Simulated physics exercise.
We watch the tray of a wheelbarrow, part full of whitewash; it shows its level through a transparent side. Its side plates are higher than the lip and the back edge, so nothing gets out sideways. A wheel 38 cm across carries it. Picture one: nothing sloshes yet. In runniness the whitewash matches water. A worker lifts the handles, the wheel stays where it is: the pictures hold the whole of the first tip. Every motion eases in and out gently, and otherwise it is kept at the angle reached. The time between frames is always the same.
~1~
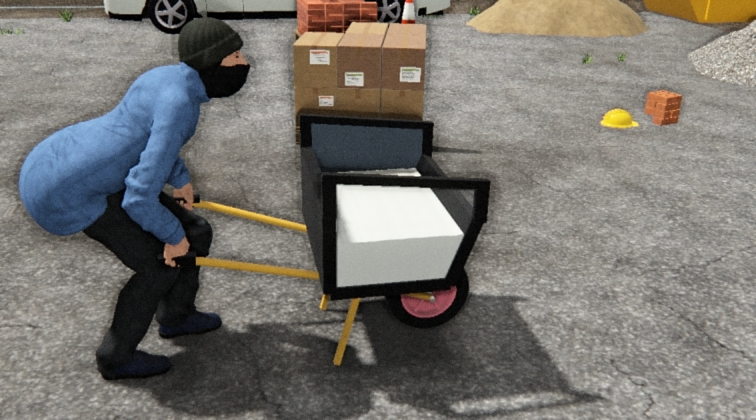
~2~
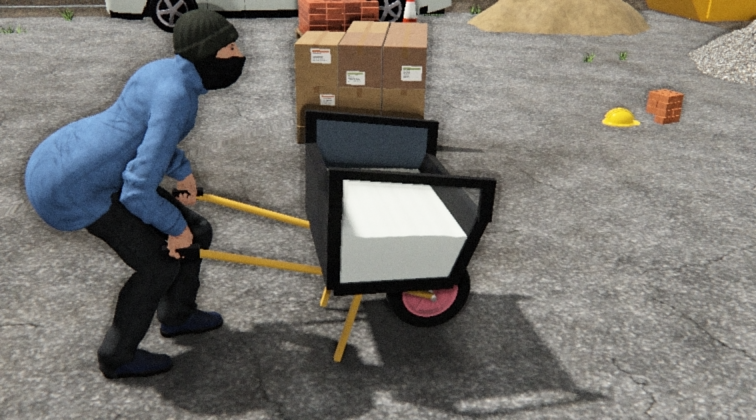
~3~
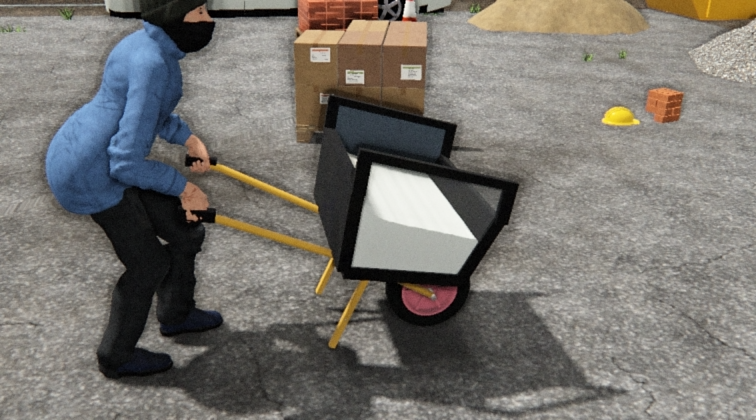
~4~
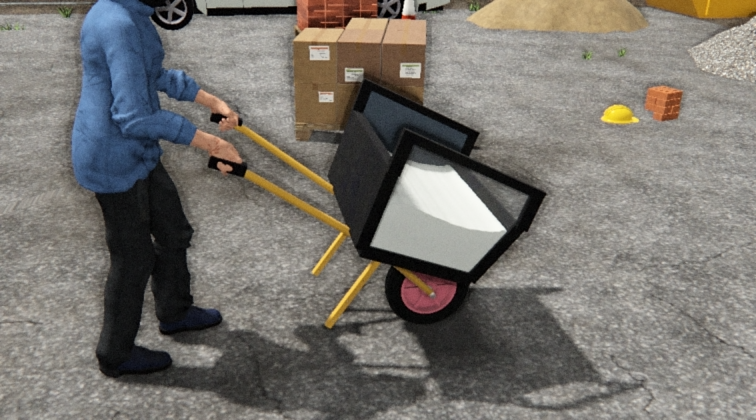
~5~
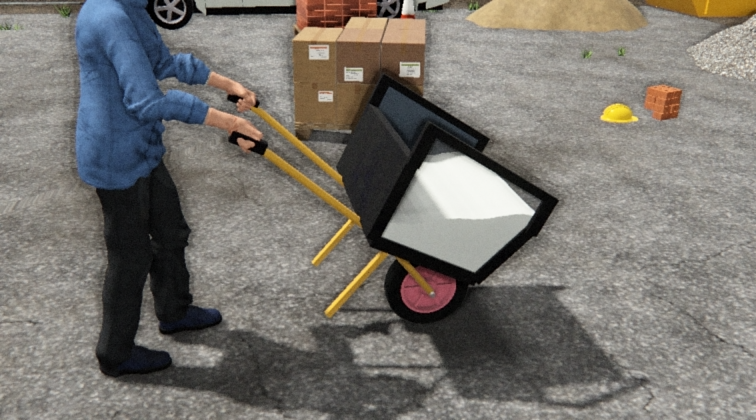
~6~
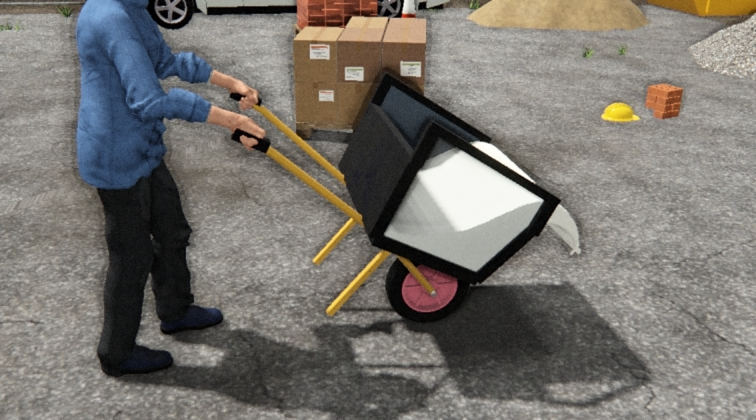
On a grey paved yard, seen from the side and slightly above by a still camera, a figure in a blue top, dark trousers and dark cap stoops at left behind a black wheelbarrow. White liquid shows through its clear side, with boxes, bricks and a sand heap behind. The worker straightens, raising the yellow handles, and the tray tilts nose down to the right until white liquid pours over its front lip.
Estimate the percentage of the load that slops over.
Roughly 49 % slops over.
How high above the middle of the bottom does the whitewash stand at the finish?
The depth there ends up near 8 cm.
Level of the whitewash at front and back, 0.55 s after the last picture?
Close to 18 cm in front, close to 0 cm behind.
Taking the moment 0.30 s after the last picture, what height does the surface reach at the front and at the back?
The surface sits near 20 cm in front and near 0 cm at the rear.
Another 0.30 s on from the last picture, the barrow is at 27° forwards, the surface stands 0 cm at the back and 20 cm at the front; 42 per cent has gone, over the front.
Another 0.55 s on from the last picture, the barrow is at 27° forwards, the surface stands 0 cm at the back and 18 cm at the front; 45 per cent has gone, over the front.
Another 0.80 s on from the last picture, the barrow is at 27° forwards, the surface stands 4 cm at the back and 16 cm at the front; 45 per cent has gone, over the front.
Another 2.88 s on from the last picture, 49 per cent has gone, over the front, 29 of 59 litres.
